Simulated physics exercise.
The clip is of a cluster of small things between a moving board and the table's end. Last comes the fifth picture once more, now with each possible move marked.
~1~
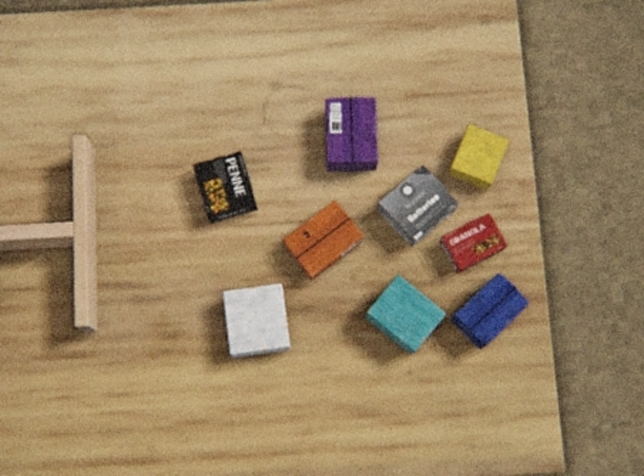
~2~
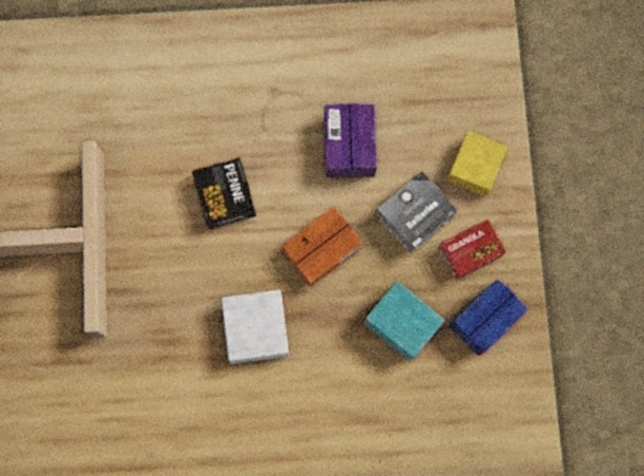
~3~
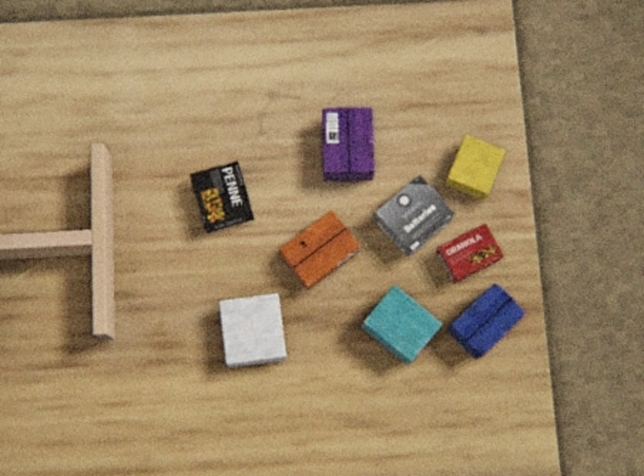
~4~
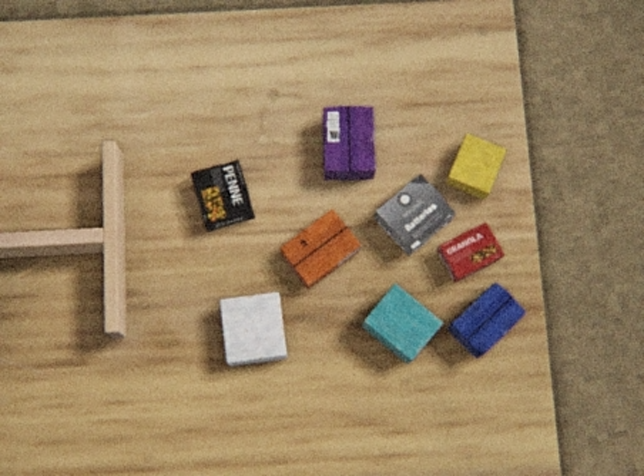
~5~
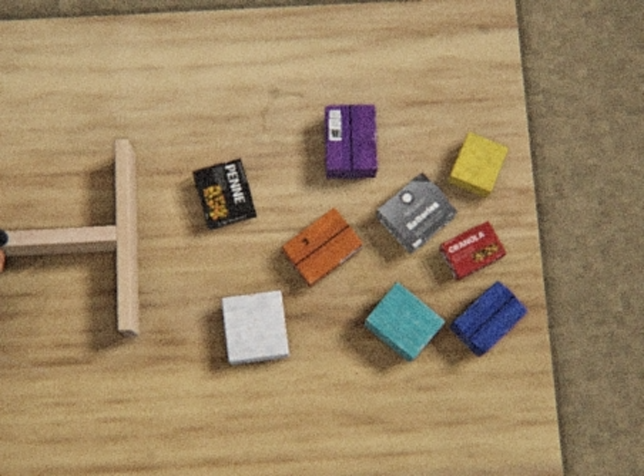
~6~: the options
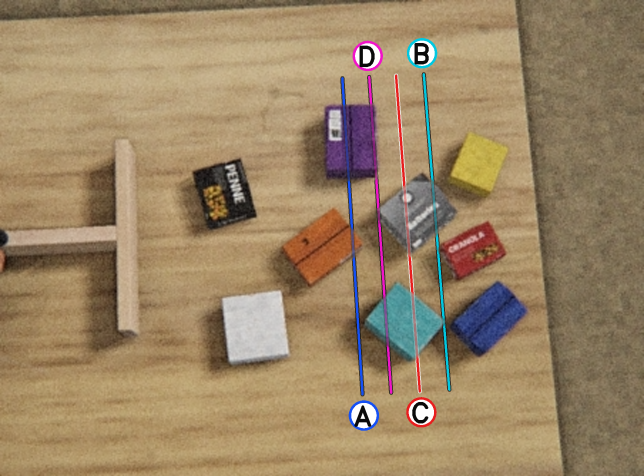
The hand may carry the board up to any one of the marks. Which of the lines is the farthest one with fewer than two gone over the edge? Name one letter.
Stop at B.
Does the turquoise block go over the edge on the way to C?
By then, no.
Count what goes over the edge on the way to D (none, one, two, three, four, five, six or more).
By then, none.
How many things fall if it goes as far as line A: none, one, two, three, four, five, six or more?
In all, none.
On the copy, A at (352, 231); B at (436, 227); C at (408, 228); D at (380, 230).
On B. First, board (237, 227); white block (279, 330); black packet (270, 194).
Then, board (349, 221); blue box (508, 324); yellow block (482, 164).
Finally, board (435, 216); red packet (540, 266); yellow block (527, 143); none fallen.
By contrast, A is within the limit but short; C is within the limit but short; D is within the limit but short.
